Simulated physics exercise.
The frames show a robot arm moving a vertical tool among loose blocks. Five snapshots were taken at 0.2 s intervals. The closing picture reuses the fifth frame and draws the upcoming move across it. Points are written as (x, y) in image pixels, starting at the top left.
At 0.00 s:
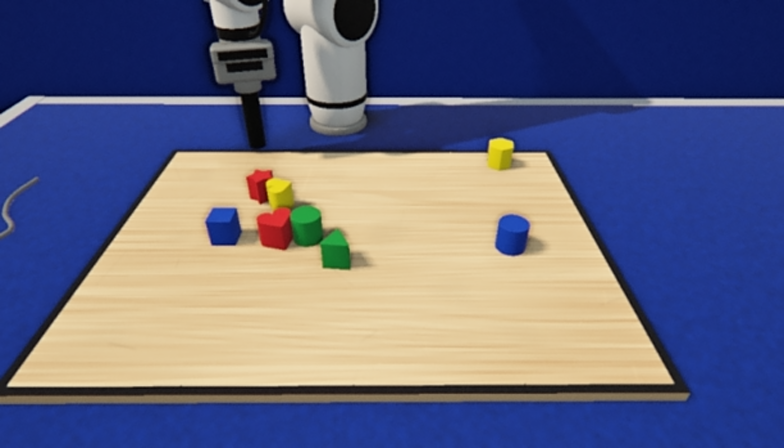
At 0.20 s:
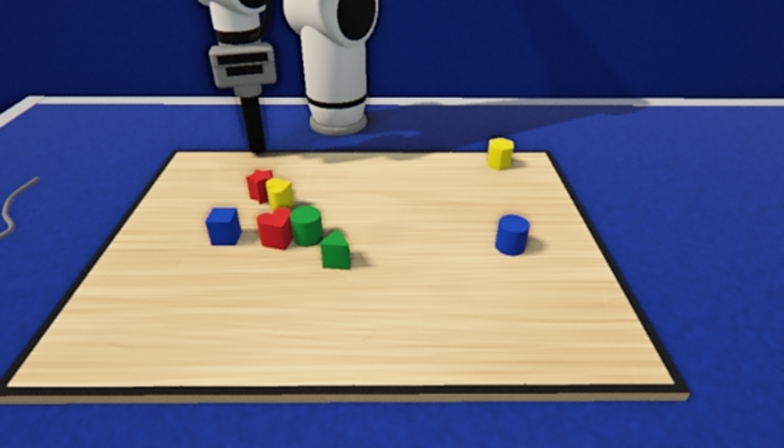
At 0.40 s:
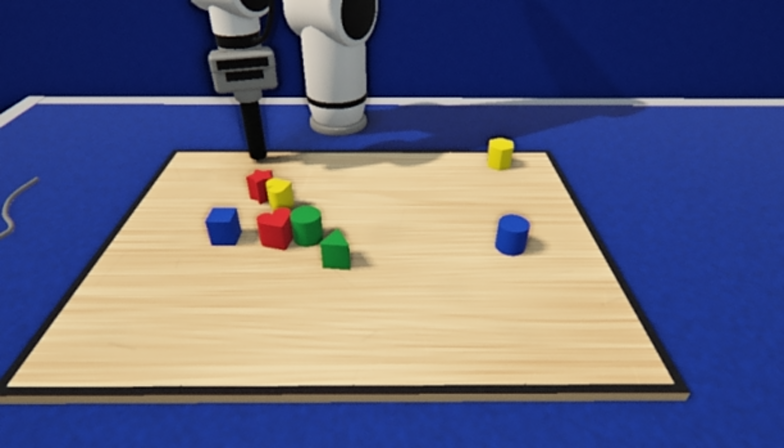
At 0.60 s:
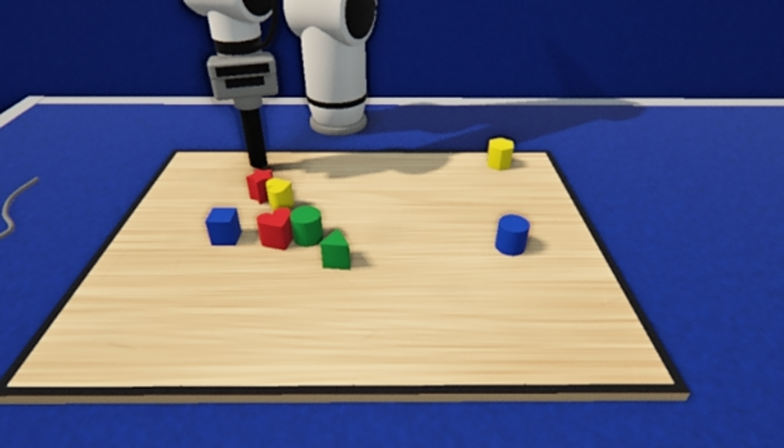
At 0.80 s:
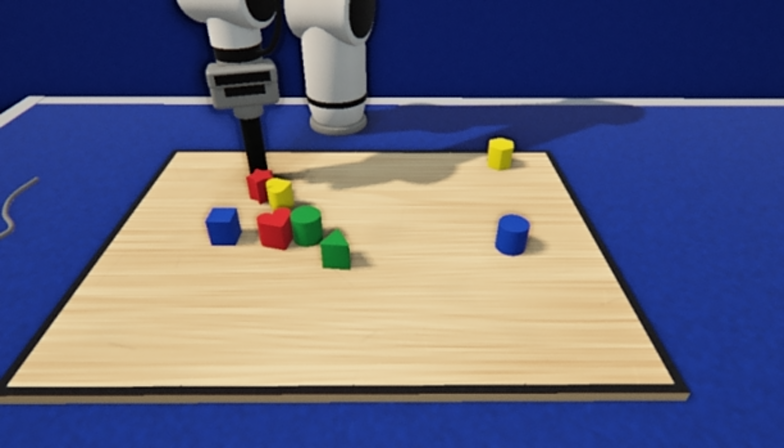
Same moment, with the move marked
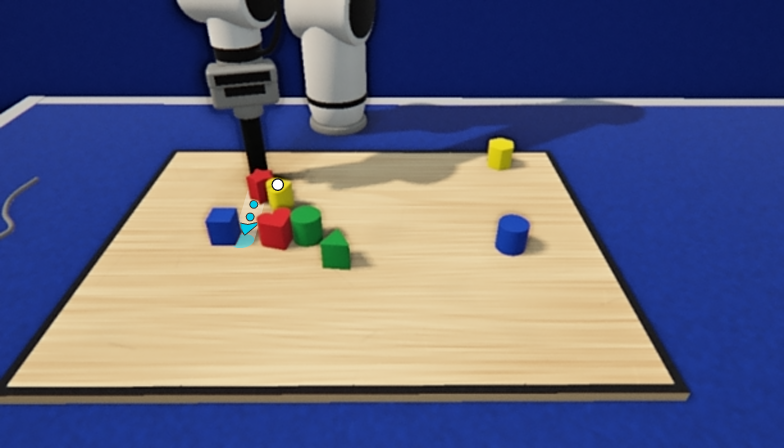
A robot arm slowly lowered its black vertical tool over the back edge of a wooden board, bringing it down to the red star beside a yellow block, while the scattered colored blocks stayed still.
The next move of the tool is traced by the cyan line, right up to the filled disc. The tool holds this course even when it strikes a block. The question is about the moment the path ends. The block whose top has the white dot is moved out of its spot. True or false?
That is true.
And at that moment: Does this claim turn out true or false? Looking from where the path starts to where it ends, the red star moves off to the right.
False.
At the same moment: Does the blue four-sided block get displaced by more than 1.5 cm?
Yes, that is what happens.
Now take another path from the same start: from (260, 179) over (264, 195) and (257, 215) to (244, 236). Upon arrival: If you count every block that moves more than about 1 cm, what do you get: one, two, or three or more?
It's going to be three or more.
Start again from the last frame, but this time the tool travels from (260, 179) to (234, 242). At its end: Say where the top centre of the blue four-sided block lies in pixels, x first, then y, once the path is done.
At roughly (205, 228).
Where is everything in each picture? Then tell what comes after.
Lower end of the tool (258, 146), tops of blocks, blue four-sided block (221, 214), red star (260, 175), red heart-shaped block (275, 217), yellow heart-shaped block (278, 185), in the first picture.
Tool (258, 150), blocks as before, in the second picture.
Tool (258, 156), blocks as before, in the third picture.
Tool (259, 164), blocks as before, in the fourth picture.
Tool (260, 175), blue four-sided block (221, 214), red star (260, 175), red heart-shaped block (275, 217), yellow heart-shaped block (278, 185), in the fifth picture.
The drawn path runs in a line from (260, 179) to (243, 241); the dot is on the yellow heart-shaped block.
What follows on the original path. One third of the way, tool (255, 192); red star (262, 182), turned 45° anticlockwise; yellow heart-shaped block (282, 187).
Two thirds of the way, tool (249, 213); red star (267, 193), turned 100° anticlockwise; yellow heart-shaped block (289, 190), turned 15° anticlockwise.
At the end, tool (242, 236); blue four-sided block (212, 222), turned 60° clockwise; red star (267, 194), turned 110° anticlockwise; red heart-shaped block not moved; yellow heart-shaped block (289, 190), turned 15° anticlockwise.
